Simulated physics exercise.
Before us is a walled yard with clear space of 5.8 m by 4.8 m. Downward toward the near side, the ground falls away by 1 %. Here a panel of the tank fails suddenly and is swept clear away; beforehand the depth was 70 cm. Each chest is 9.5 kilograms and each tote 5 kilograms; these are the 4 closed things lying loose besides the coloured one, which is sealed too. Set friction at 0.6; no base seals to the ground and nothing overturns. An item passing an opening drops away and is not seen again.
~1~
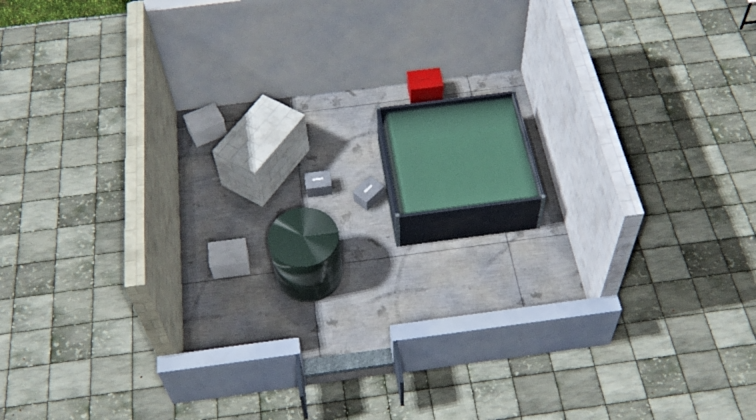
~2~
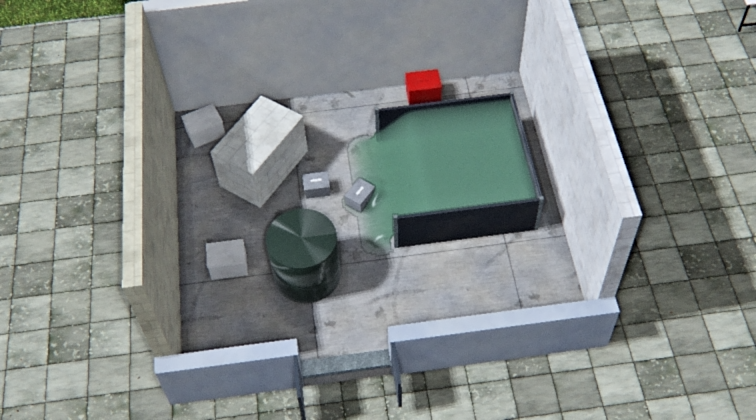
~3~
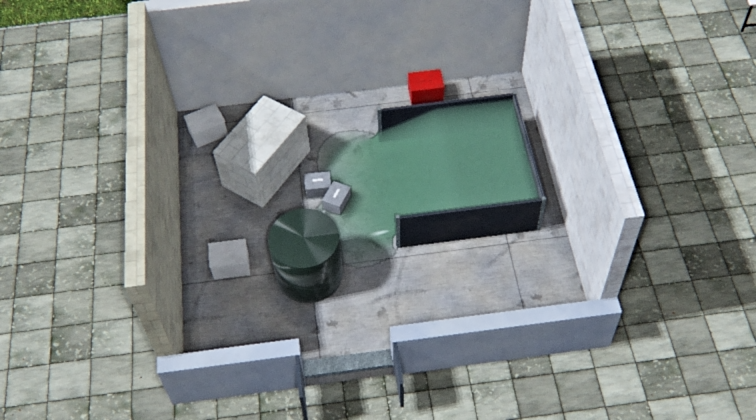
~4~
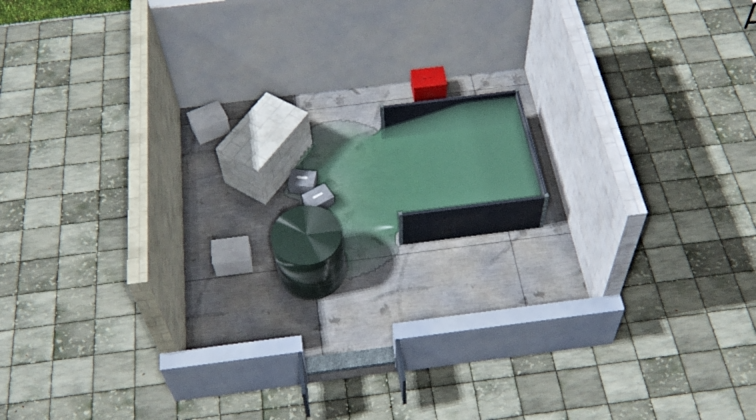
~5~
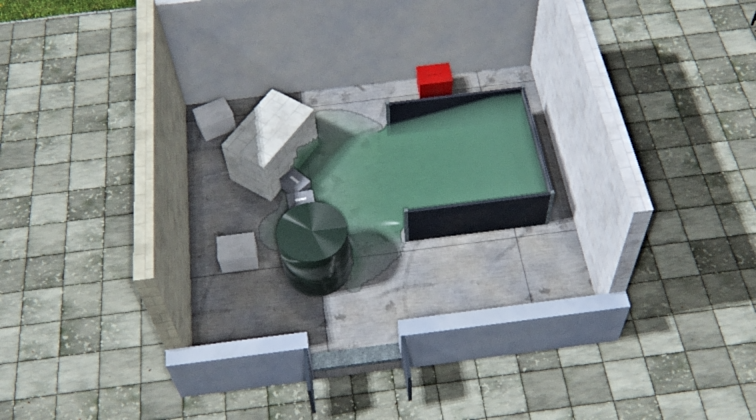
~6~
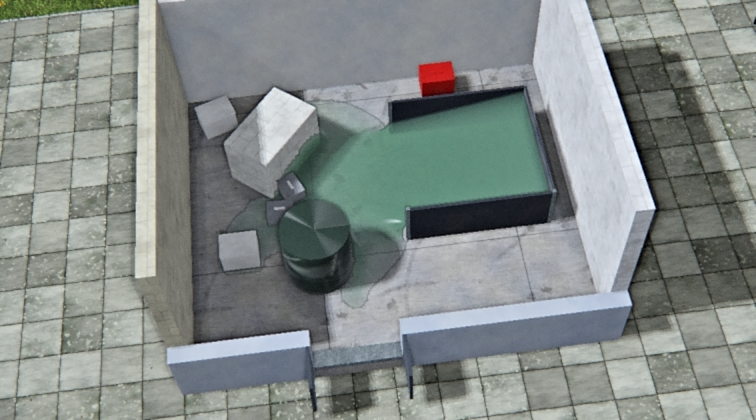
A small walled yard with a gap in its near wall is seen from high above, with paving around it. A dark-sided tank of green water stands at right near a red chest, with a dark green drum, a large pale angular block and small grey boxes to the left. The tank's left side vanishes, water spreads leftward around the drum and block, pushing two small boxes left, while the camera shifts slightly.
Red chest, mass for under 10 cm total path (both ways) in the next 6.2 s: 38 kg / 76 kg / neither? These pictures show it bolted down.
Lightweight wins.
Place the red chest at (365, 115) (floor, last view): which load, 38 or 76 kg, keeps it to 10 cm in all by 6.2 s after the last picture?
Going by the scene, the lighter weight suffices.
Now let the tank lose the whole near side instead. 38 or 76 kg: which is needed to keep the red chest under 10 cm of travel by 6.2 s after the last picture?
Well, in that case only the heavy one does.
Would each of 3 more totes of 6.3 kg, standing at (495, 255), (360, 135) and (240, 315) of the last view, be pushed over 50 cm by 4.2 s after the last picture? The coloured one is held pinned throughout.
Going through them in turn, the answers are not too far, too far and too far.
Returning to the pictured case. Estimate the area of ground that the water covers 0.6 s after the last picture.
Close to 14 m2, I'd say.
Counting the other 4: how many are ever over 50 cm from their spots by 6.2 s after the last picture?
By my tally, 4.
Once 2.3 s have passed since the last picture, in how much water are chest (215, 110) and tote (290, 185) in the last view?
Roughly 23 and 13 cm.
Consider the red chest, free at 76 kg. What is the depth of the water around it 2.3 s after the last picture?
Close to 5 cm deep.
Then, 0.6 s after the last picture the red chest would be 0 cm from its start with 38 kg and 0 cm from its start with 76 kg; 0 cm of water round it then.
Then, 2.3 s after the last picture the red chest would be 0 cm from its start with 38 kg and 0 cm from its start with 76 kg; 5 cm of water round it then.
Then, 4.2 s after the last picture the red chest would be 0 cm from its start with 38 kg and 0 cm from its start with 76 kg; 7 cm of water round it then.
Then, 6.2 s after the last picture the red chest would be 0 cm from its start with 38 kg and 0 cm from its start with 76 kg; 6 cm of water round it then.
